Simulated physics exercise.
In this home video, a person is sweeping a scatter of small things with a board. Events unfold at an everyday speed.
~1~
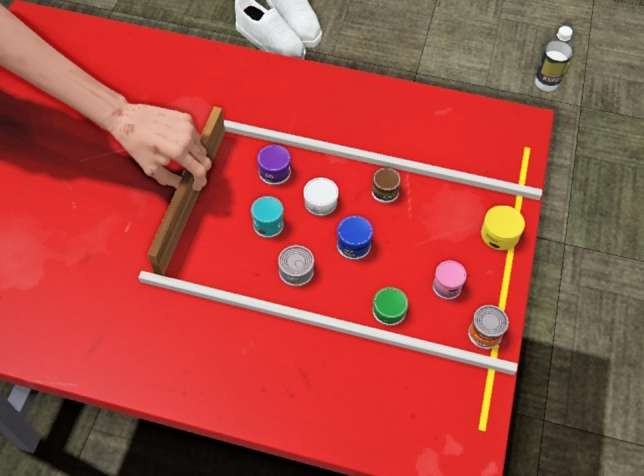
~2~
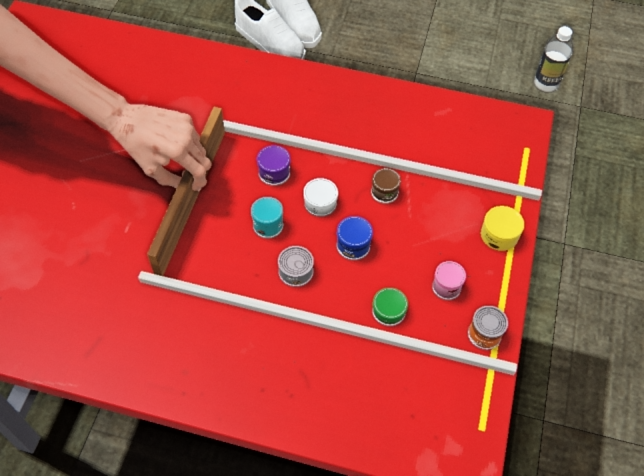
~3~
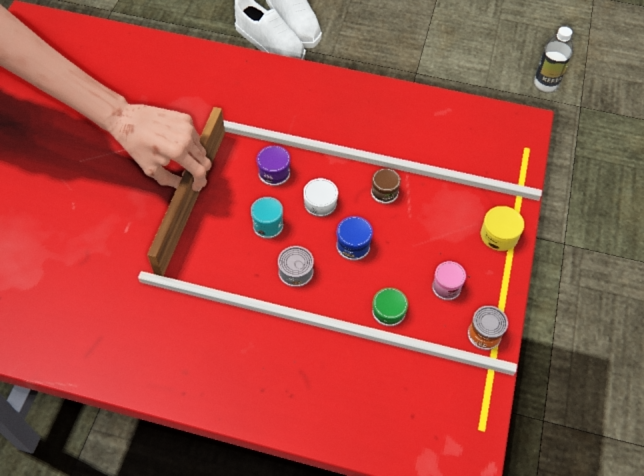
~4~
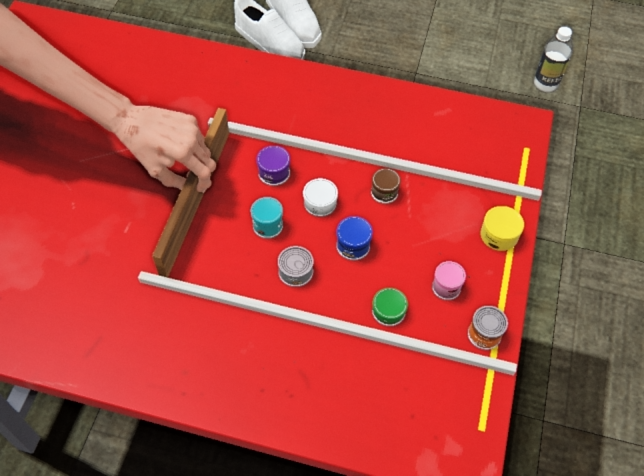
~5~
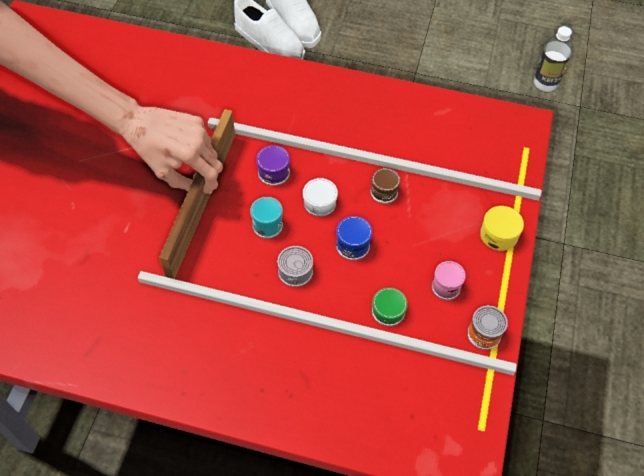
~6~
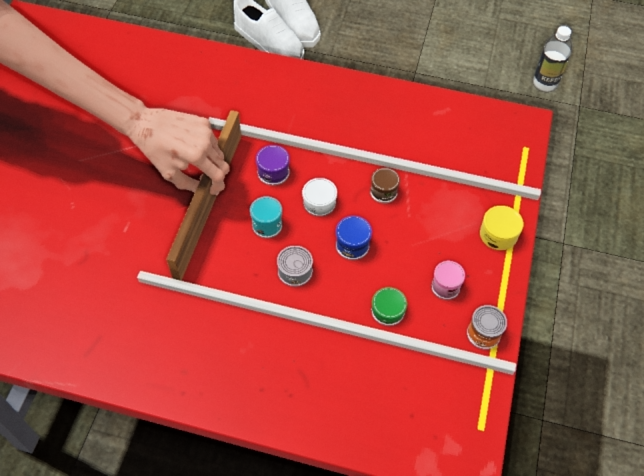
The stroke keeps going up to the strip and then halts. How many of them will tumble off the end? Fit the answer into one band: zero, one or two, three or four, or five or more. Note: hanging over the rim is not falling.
I would say five or more.
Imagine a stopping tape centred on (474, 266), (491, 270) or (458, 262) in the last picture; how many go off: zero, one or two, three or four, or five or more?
Place by place: None at all, then five or over, then no fall at all.
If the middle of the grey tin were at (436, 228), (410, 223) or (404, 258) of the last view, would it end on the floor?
Try one it goes off the edge; try two it goes off the edge; try three it goes off the edge.
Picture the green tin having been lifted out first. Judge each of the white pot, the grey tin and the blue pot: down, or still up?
White pot: Still there; grey tin: Still there; blue pot: Over the edge.
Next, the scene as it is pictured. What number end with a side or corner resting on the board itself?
Looks like 5 of them, all told.
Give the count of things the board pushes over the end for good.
Exactly 5.
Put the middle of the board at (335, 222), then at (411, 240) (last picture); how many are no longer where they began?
6 by the first point, 8 by the second.
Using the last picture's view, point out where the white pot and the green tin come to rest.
White pot: About (528, 250); green tin: About (513, 346).
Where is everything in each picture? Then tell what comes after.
In the first picture, orange tin (488, 327); yellow tub (502, 228); pink tin (449, 281); board (190, 188); tape (507, 273).
In the second picture, yellow tub (502, 229); turquoise tin (268, 218).
In the third picture, pink tin (449, 281); white pot (321, 198).
In the fourth picture, orange tin (487, 328); purple pot (274, 166).
In the fifth picture, yellow tub (502, 229); blue pot (354, 238).
In the sixth picture, orange tin (487, 328); yellow tub (501, 228); pink tin (448, 280); board (207, 193); tape (506, 273).
Early on, none off yet; orange tin at rest near (487, 328); yellow tub at rest near (501, 228); pink tin at rest near (448, 280).
A while later, none off yet; orange tin at rest near (487, 328); yellow tub moving near (507, 229); pink tin travelled about its own width near (491, 291).
Finally, the number that fall off is five or more; lost, blue pot, brown tin, pink tin, yellow tub and orange tin.
